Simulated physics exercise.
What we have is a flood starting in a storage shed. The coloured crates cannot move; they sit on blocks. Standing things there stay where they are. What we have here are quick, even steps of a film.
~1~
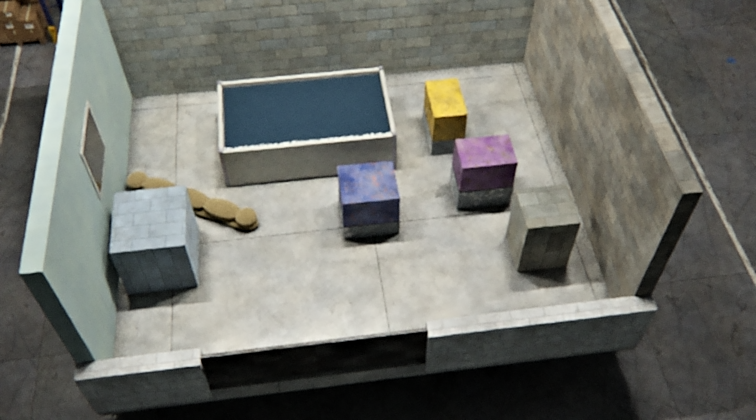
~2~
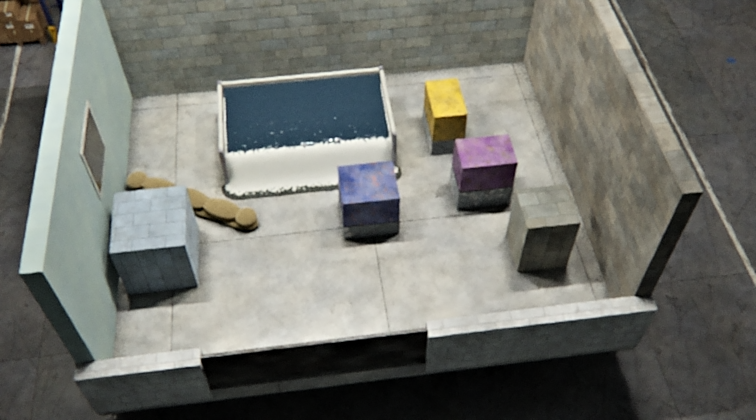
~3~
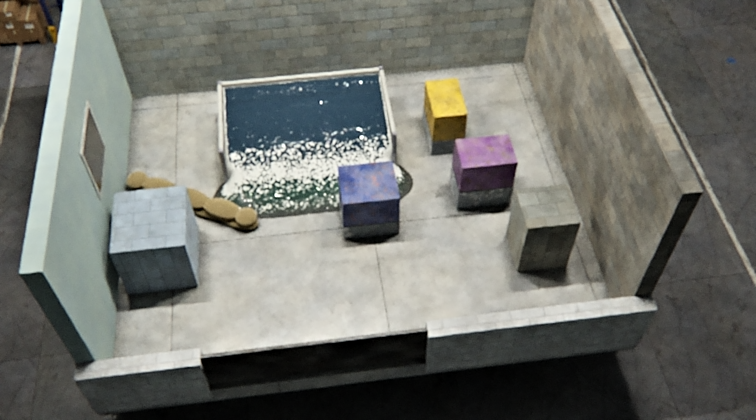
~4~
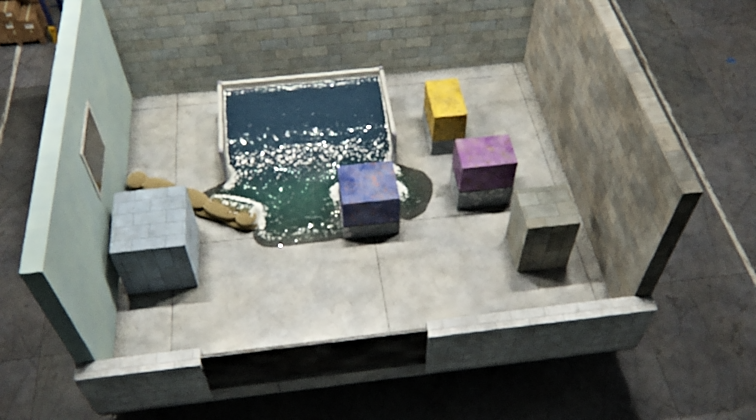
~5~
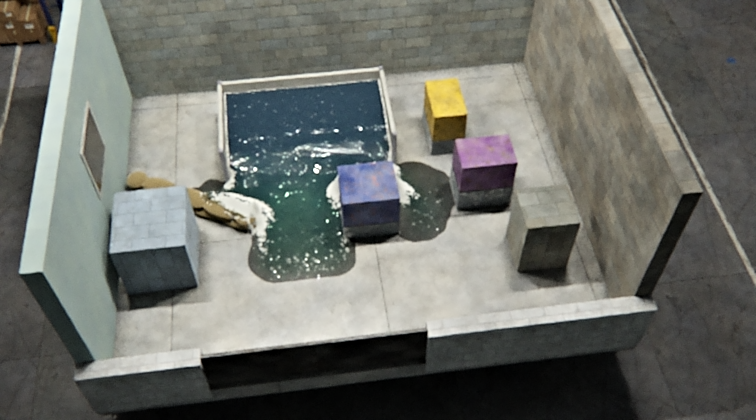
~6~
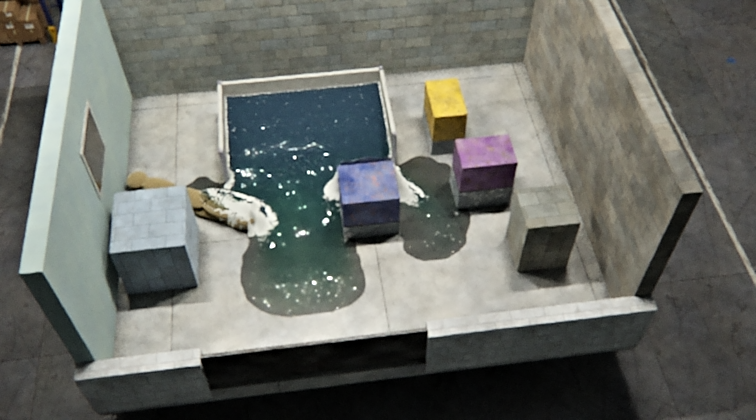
In a storage shed, water pours from an open tank and spreads around the blocks.
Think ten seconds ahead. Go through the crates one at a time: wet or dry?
Crate by crate: Purple crate dry, blue crate wet, yellow crate dry.
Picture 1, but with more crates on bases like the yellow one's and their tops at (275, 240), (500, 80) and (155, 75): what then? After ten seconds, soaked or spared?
In order, the crates: One gets flooded, two stays clear, three stays clear.
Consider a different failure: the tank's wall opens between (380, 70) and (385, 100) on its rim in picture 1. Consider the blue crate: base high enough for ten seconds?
Blue crate: Not reached.
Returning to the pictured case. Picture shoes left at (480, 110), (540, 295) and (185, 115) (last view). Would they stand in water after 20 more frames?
Status by point, in sequence: Unwetted; waterlogged; waterlogged.
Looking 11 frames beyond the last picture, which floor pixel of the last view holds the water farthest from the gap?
Close to (610, 325).
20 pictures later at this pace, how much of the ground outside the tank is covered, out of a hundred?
I'd put it at roughly 75 per cent.
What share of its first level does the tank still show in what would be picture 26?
Somewhere near 22 %, give or take.
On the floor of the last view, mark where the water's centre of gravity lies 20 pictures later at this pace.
Close to (323, 232).
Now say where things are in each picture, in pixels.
The open tank at (305, 112) is whole and still, in the first picture.
The front is at (397, 169), out from the gap at (311, 166), in the second picture.
Water pours out at (311, 167) and has run to (219, 205), in the third picture.
The front is at (425, 193), out from the gap at (311, 168), in the fourth picture.
The front is at (440, 225), out from the gap at (311, 168), in the fifth picture.
The front is at (456, 243), out from the gap at (311, 169), in the sixth picture.
A moment on, water covers 45 % of the floor; the purple crate water round its plinth, the blue crate water round its plinth, the yellow crate water round its plinth.
Next, water covers 65 % of the floor; the purple crate water round its plinth, the blue crate water round its plinth, the yellow crate water round its plinth.
Then, water covers 75 % of the floor; the purple crate water round its plinth, the blue crate water round its plinth, the yellow crate water round its plinth.
Later, water covers 95 % of the floor; the purple crate water round its plinth, the blue crate water round its plinth, the yellow crate water round its plinth.
In the end, water covers 100 % of the floor; the purple crate stayed above the water, the blue crate was topped, the yellow crate stayed above the water.
